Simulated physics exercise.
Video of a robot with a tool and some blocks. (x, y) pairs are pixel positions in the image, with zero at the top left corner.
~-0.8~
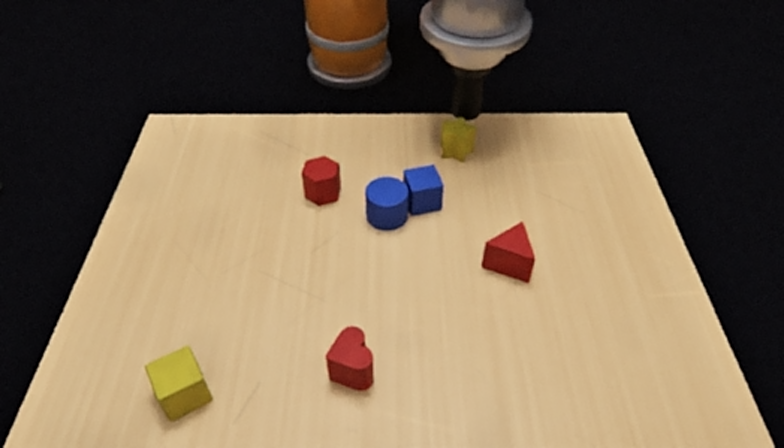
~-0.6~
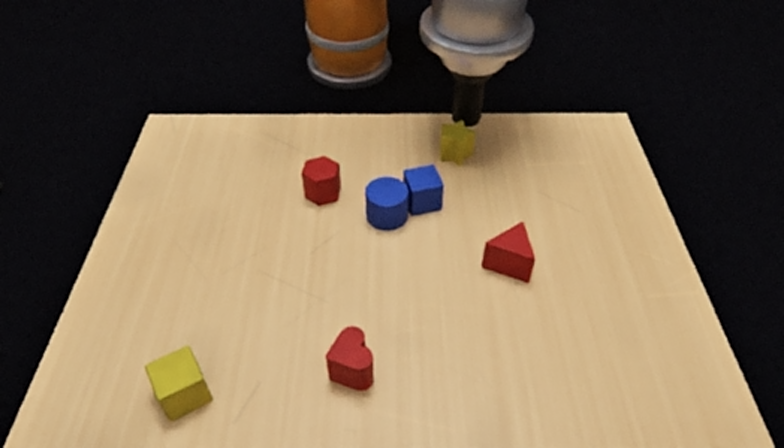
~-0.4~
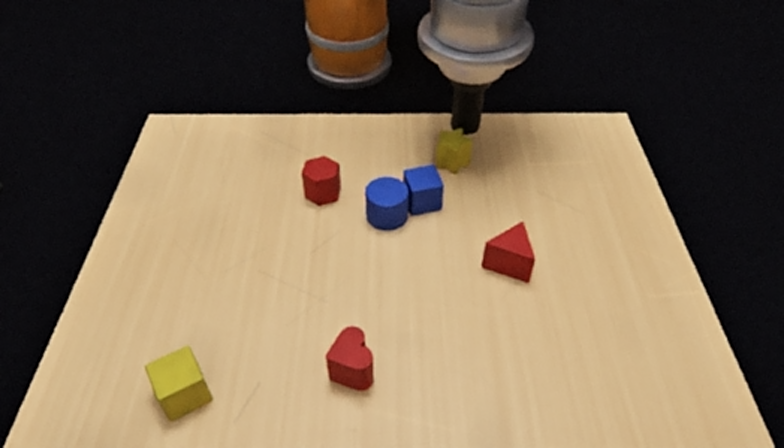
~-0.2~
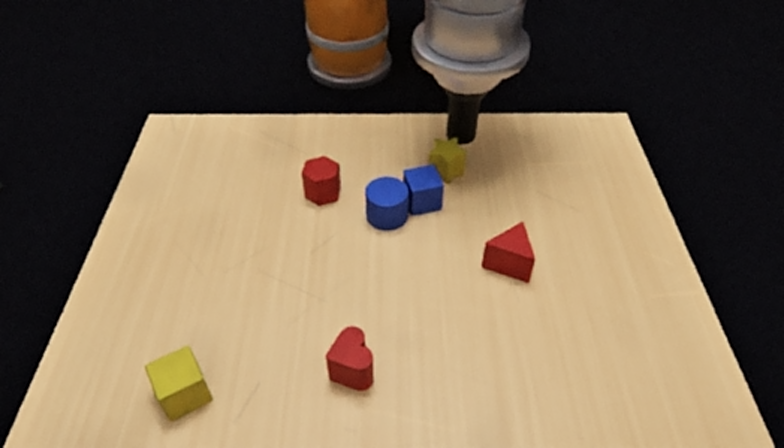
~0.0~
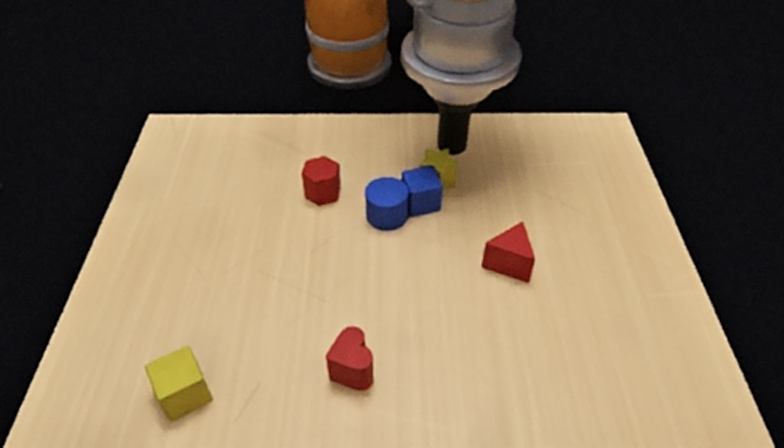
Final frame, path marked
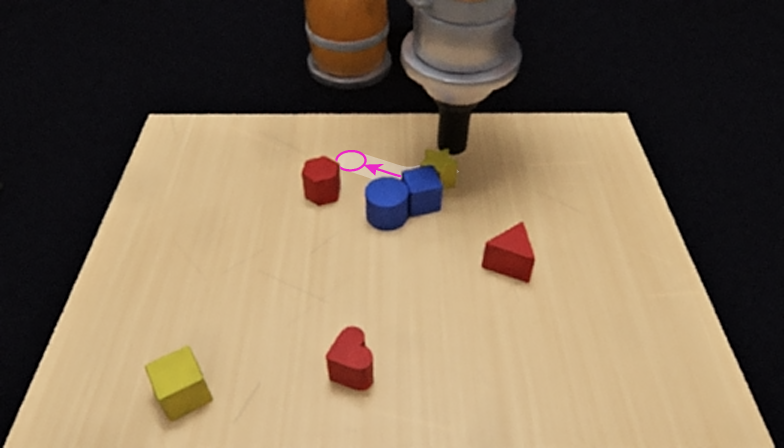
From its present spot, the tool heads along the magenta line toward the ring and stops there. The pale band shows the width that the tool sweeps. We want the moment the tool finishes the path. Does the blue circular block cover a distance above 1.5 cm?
Short answer: No.
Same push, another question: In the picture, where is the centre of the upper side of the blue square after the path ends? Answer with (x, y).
Answer: (424, 200).
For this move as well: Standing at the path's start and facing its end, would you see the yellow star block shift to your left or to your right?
Over to the left.
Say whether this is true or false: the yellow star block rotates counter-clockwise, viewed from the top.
True
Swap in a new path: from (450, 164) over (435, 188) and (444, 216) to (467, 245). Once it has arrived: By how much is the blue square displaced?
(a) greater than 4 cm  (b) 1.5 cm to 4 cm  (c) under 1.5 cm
Letter a.
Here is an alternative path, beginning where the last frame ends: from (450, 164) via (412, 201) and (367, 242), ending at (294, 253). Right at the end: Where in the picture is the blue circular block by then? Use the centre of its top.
By then it is at (252, 247).
The drawn path runs from (450, 164) over (419, 176) and (384, 171) to (351, 161).
On the path given first. One third of the way, tool at (419, 159); blue circular block at (382, 196); blue square at (423, 199); yellow star block at (423, 174), turned 55° anticlockwise.
Two thirds of the way, tool at (383, 154); blue circular block at (382, 196); blue square at (424, 200); yellow star block at (420, 173), turned 75° anticlockwise.
At the end, tool at (350, 143); red hexagon not moved; blue circular block at (382, 196); blue square at (424, 200); yellow star block at (420, 173), turned 75° anticlockwise.
